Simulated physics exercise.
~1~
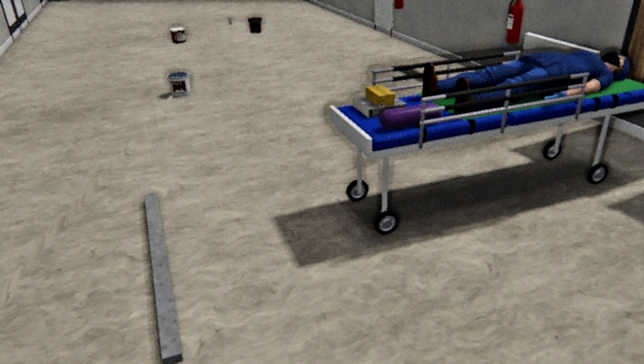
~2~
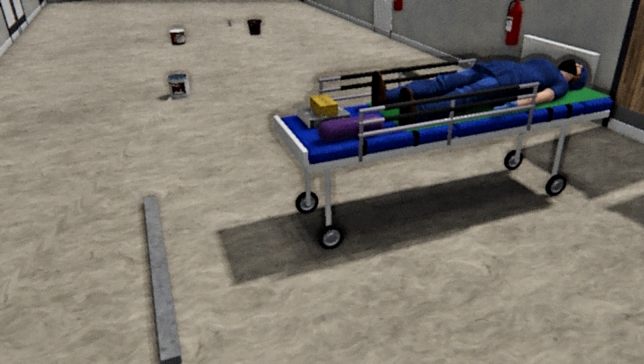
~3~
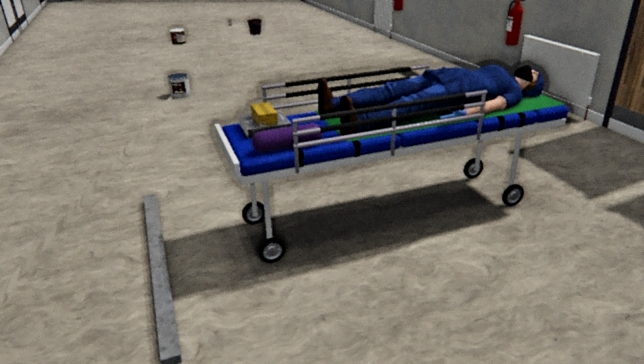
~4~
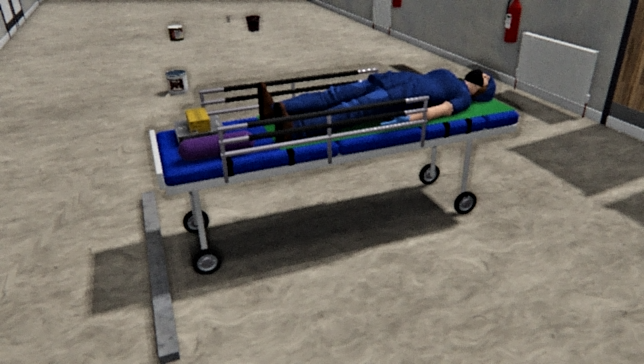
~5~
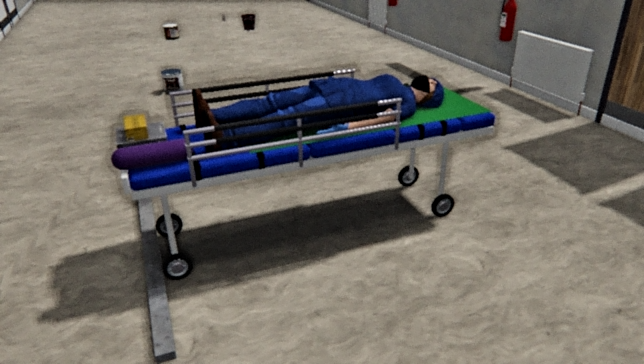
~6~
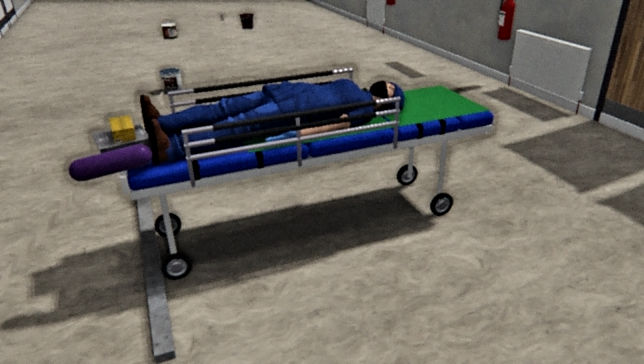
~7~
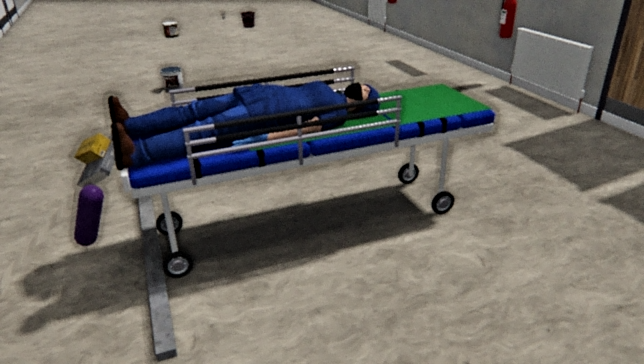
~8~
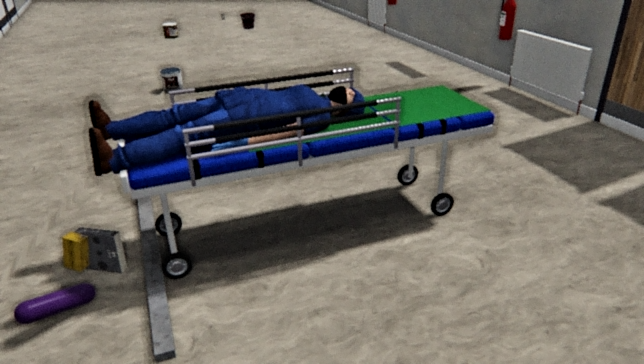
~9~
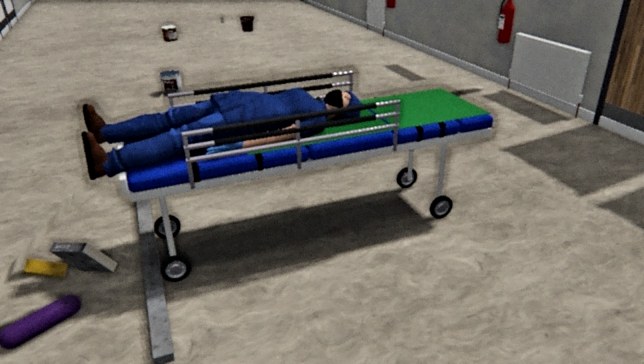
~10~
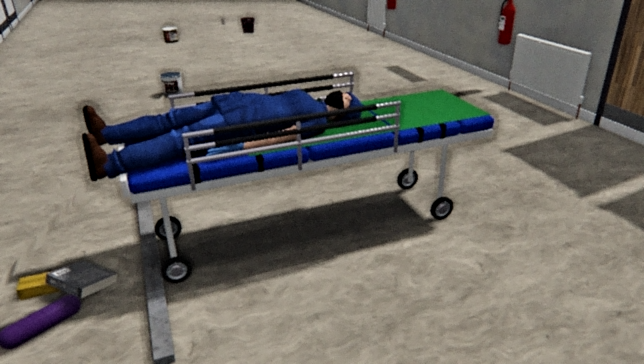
The video shows a wheeled trolley carrying a person in blue leftward until it stops at a bar on the floor; the person slides feet-first partly past the end, while a purple bottle, yellow box and grey folder fall and settle on the floor.
